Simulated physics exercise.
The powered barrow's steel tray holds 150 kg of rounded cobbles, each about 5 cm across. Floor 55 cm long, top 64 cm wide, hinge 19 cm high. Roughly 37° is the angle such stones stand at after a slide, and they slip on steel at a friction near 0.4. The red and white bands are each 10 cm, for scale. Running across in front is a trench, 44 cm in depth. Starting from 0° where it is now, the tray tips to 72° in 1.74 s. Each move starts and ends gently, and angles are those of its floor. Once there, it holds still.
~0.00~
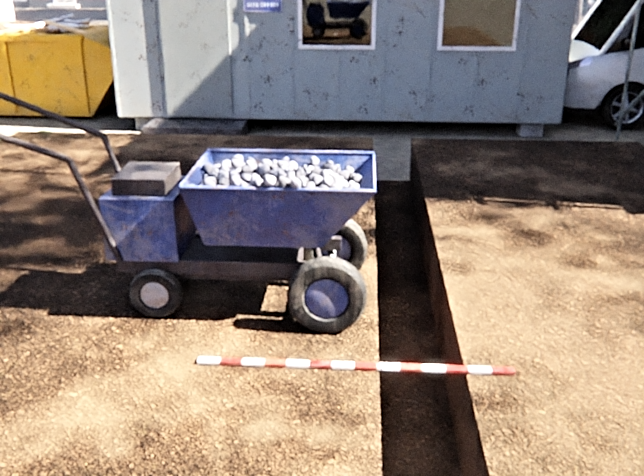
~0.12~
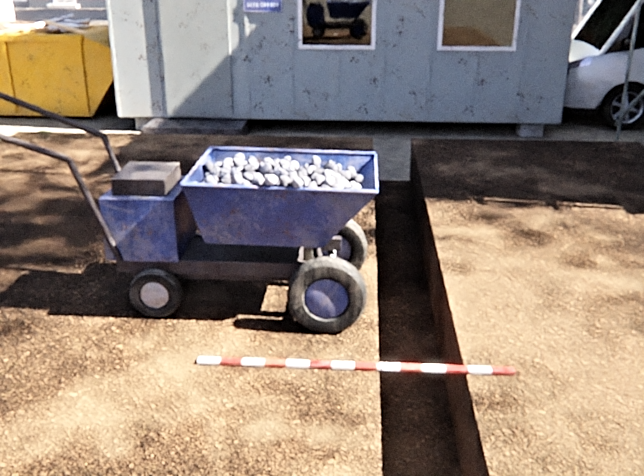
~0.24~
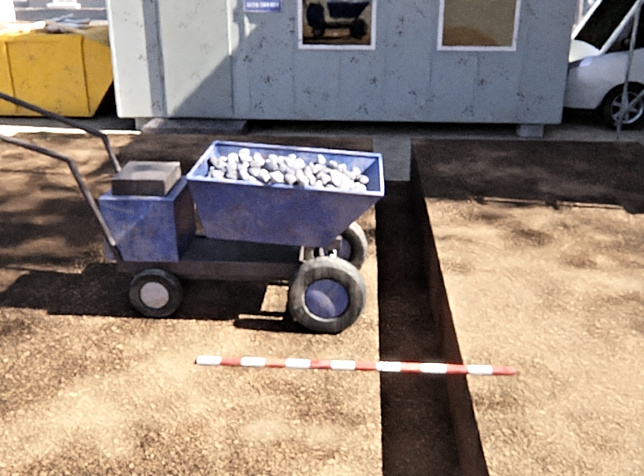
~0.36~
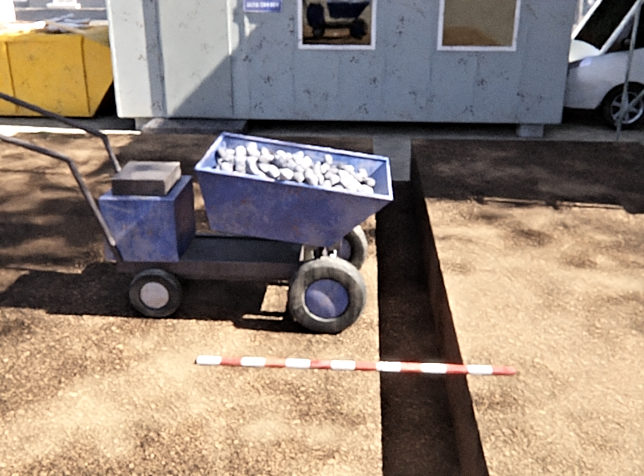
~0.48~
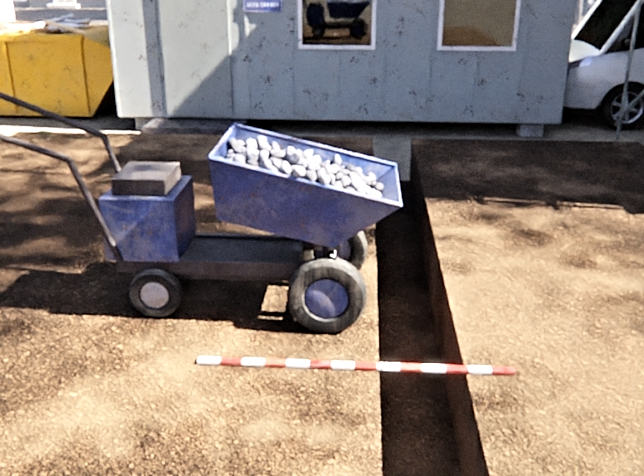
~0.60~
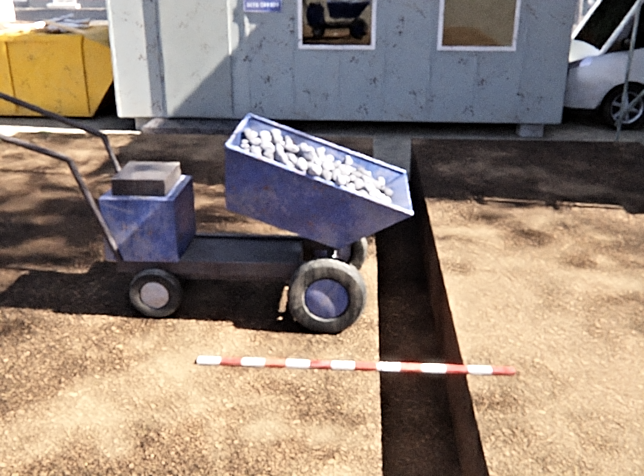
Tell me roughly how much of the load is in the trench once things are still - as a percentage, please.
I would put it at 33 %.
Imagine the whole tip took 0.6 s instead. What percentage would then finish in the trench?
Something close to 20 per cent.
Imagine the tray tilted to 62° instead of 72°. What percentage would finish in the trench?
In that case around 35 percent.
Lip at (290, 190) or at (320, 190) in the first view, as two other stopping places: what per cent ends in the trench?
First spot about 100, second spot about 90 per cent.
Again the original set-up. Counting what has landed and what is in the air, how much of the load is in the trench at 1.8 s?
Roughly 5 percent of the load.
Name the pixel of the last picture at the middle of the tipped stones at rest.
Centre estimate: Around (483, 304).
After 1.3 s the floor is at 61°; 97 % in the tray, 1 % in the trench, 2 % past the trench; the foremost stones are at (481, 305).
After 1.8 s the floor is at 72°; 46 % in the tray, 5 % in the trench, 49 % past the trench; the foremost stones are at (590, 316).
After 2.2 s the floor is at 72°; 19 % in the tray, 11 % in the trench, 70 % past the trench; the foremost stones are past the picture's edge.
After 4.1 s the floor is at 72°; 0 % in the tray, 33 % in the trench, 67 % past the trench; the foremost stones are past the picture's edge.
